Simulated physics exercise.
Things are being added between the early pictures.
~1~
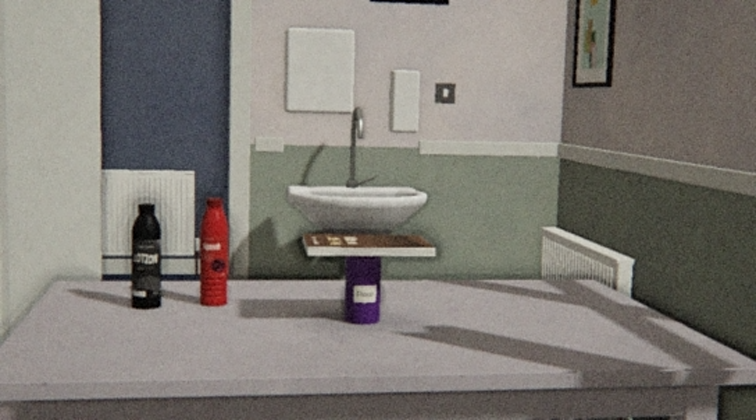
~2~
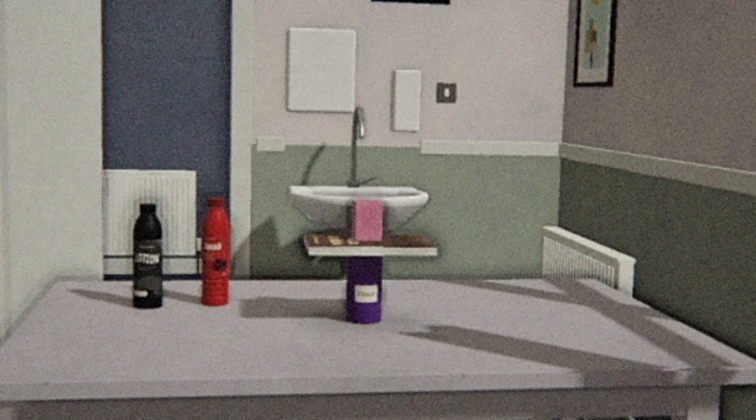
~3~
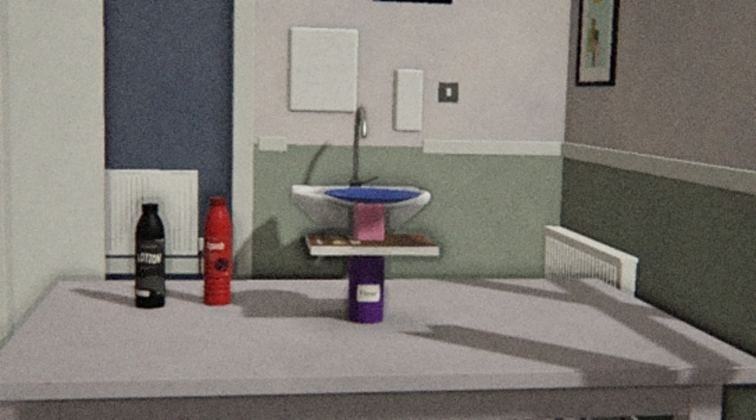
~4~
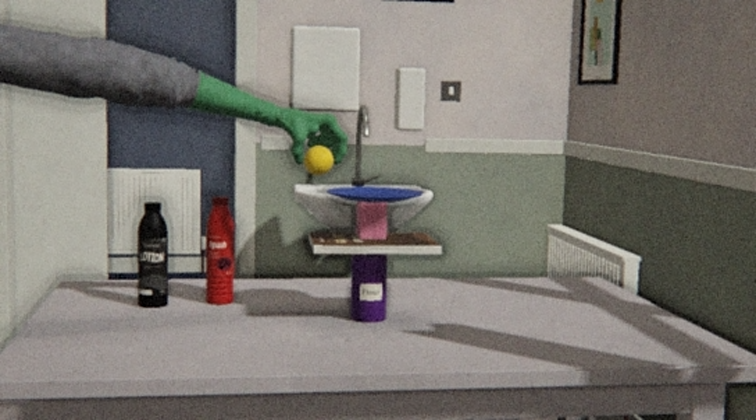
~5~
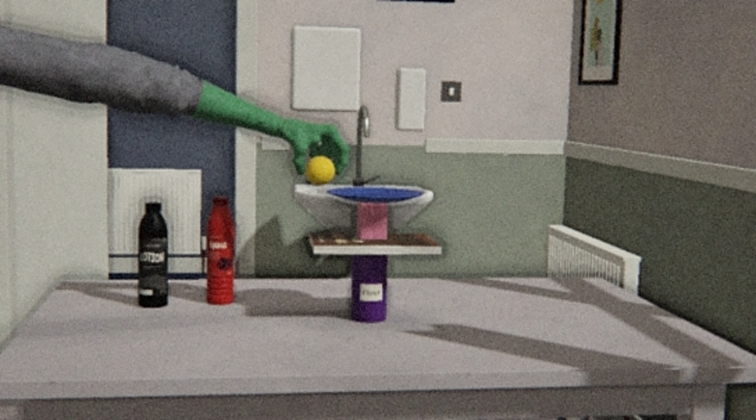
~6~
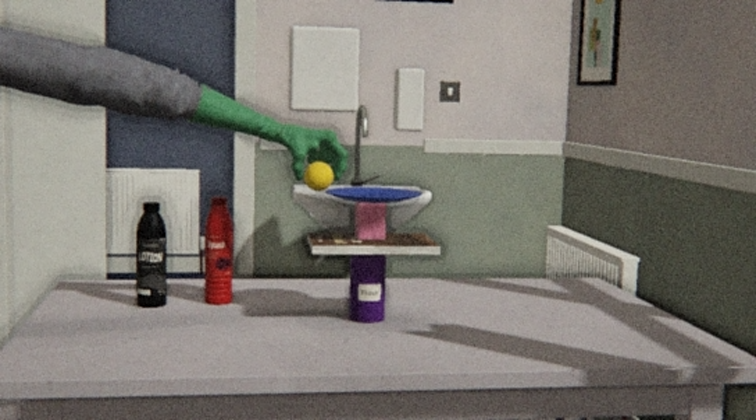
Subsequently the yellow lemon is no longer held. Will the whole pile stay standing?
Some of it tumbles.
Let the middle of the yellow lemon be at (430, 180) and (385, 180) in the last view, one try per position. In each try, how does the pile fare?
First case - pile falls; second case - pile steady.
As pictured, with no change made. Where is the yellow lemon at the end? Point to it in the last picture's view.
Roughly pixel (216, 305) in the last picture.
Then, 0.30 s after the last picture, yellow lemon now fallen.
Then, 0.40 s after the last picture, things are still on the move.
Then, 0.50 s after the last picture, as before.
At rest, fallen, yellow lemon; the other 6 in place. Seen from the same camera at the end, yellow lemon near (217, 305). The pile loses its balance.
